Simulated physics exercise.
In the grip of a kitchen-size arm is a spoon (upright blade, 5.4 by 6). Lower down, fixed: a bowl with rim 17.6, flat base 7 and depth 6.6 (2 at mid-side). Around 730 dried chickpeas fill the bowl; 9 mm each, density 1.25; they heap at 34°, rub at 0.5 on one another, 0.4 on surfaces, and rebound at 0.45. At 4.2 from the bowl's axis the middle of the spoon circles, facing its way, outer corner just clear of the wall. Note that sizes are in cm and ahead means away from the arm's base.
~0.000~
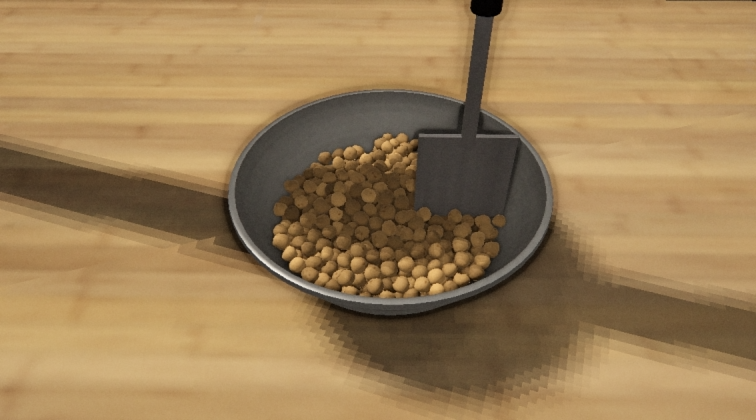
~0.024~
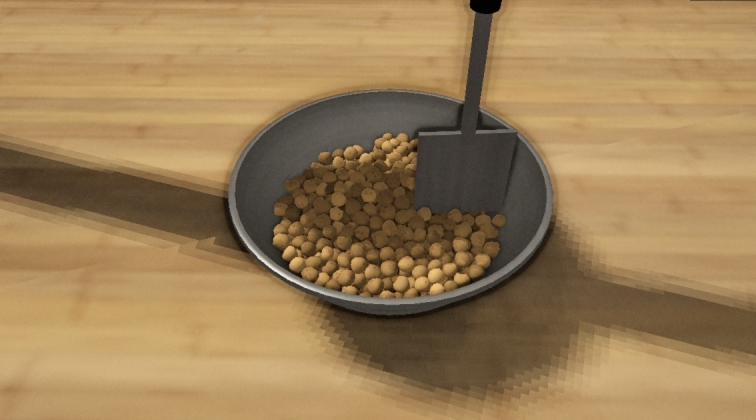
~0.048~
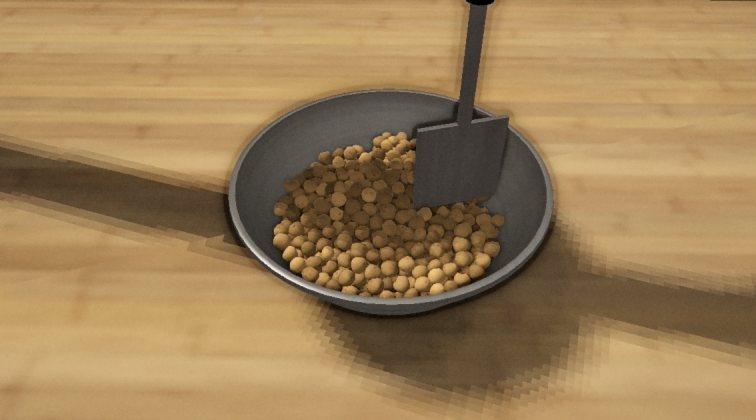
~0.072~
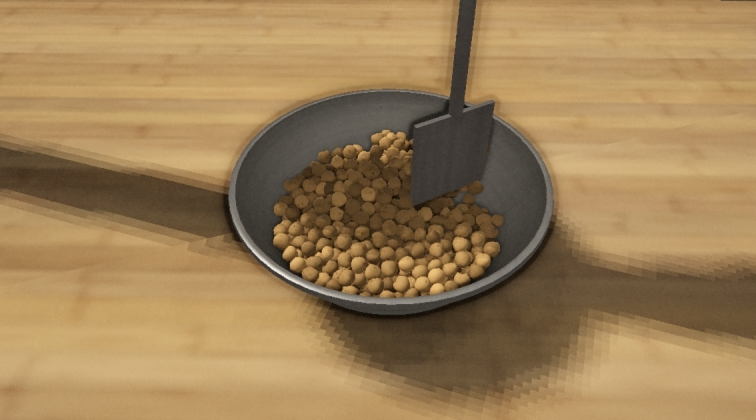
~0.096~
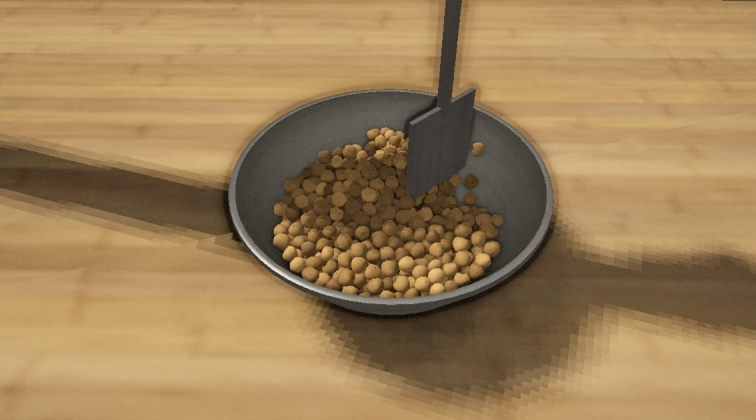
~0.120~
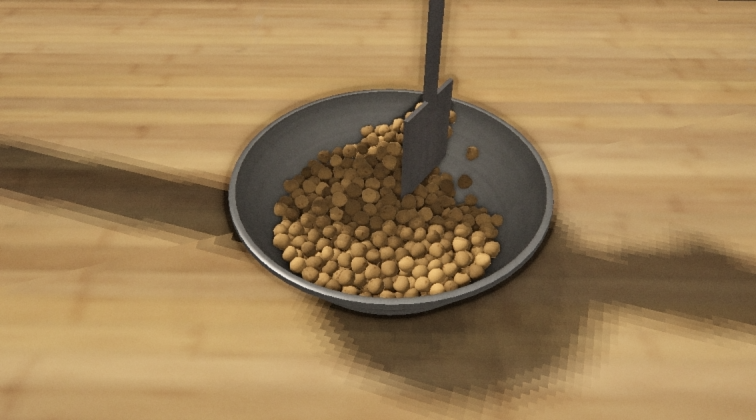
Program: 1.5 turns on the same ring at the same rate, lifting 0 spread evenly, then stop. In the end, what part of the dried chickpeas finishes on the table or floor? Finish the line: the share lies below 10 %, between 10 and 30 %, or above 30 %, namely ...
... between 10 and 30 %.
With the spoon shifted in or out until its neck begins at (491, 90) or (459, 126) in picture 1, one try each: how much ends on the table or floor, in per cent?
I'd put it at around 0 and 25 percent.
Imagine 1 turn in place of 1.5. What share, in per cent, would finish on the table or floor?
In that case some 15 per cent.
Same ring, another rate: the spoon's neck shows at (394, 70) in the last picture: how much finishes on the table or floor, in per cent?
It comes to around 30 percent.
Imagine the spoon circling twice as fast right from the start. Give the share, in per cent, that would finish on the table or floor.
Estimate: Near 40 in a hundred.
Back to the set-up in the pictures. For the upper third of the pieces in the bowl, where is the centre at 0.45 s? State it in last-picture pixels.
Look near (392, 257) for its middle.
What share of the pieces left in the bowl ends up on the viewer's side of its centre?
About 60 %.
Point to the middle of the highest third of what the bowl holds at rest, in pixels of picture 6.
Roughly pixel (343, 237).
After 0.45 s, 246° round, highest piece 9 above the table; 687 in the bowl, 19 on the table or floor, 24 in flight or on the tool.
After 0.77 s, 74° round, highest piece 9 above the table; 610 in the bowl, 103 on the table or floor, 17 in flight or on the tool.
After 1.14 s, 180° round, highest piece 7 above the table; 579 in the bowl, 149 on the table or floor, 2 in flight or on the tool.
After 1.84 s, 180° round, highest piece 7 above the table; 579 in the bowl, 151 on the table or floor.
At rest, 579 in the bowl, 151 on the table or floor. That is 21 % on the table or floor.
